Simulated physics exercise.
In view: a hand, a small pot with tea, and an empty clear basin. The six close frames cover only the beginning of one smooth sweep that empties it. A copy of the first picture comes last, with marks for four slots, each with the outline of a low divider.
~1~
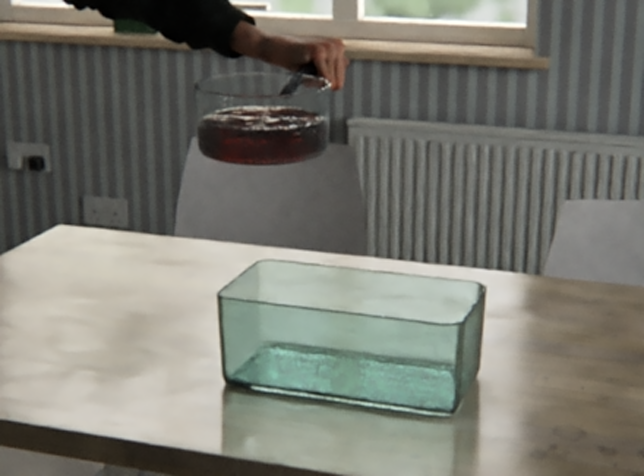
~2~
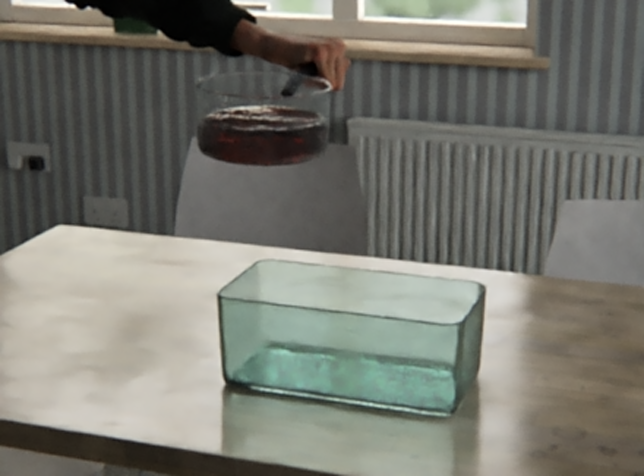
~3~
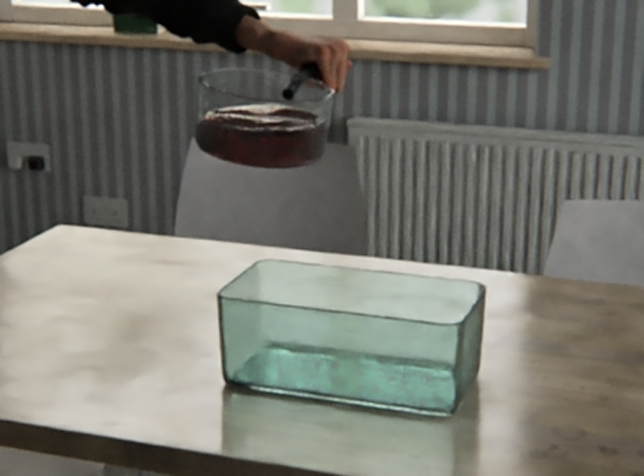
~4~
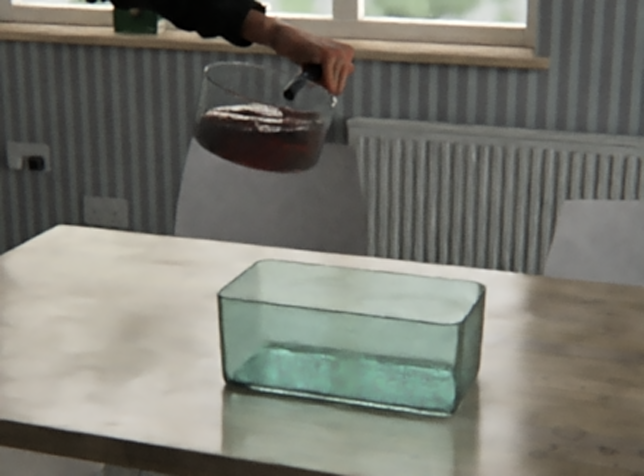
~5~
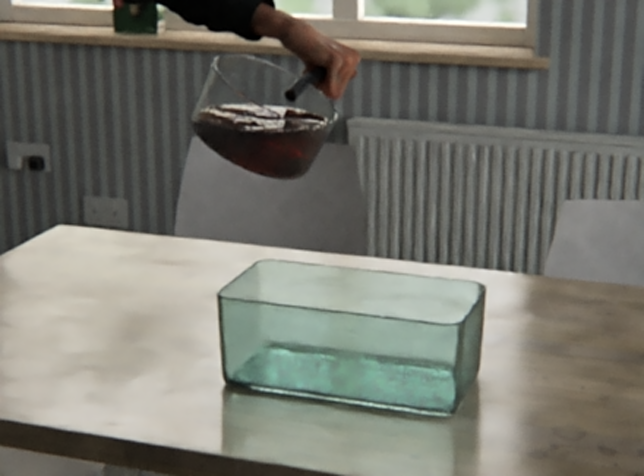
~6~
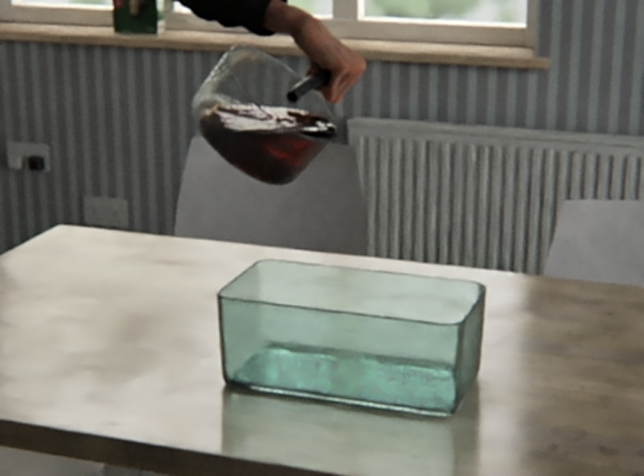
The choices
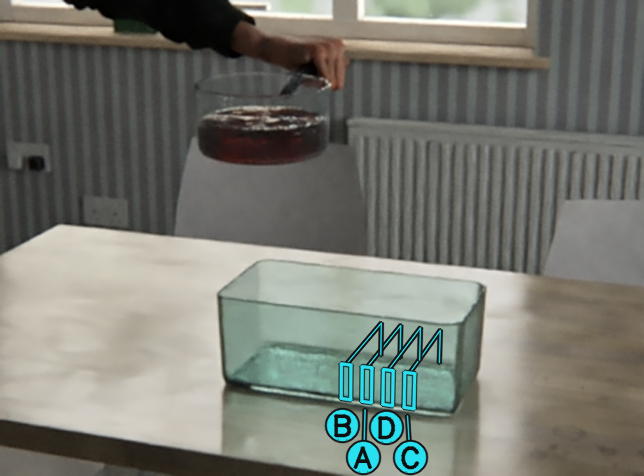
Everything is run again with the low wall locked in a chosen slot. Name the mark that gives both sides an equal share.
B beats the others.
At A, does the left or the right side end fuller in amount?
The left side.
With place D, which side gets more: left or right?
The left one.
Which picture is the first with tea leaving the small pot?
In picture 6.
In cyan, A at (365, 409); B at (344, 406); C at (407, 415); D at (386, 412).
For place A, about 73 % ends left of the wall and 24 % right of it.
For place B, about 48 % ends left of the wall and 51 % right of it.
For place C, about 92 % ends left of the wall and 6 % right of it.
For place D, about 94 % ends left of the wall and 4 % right of it.
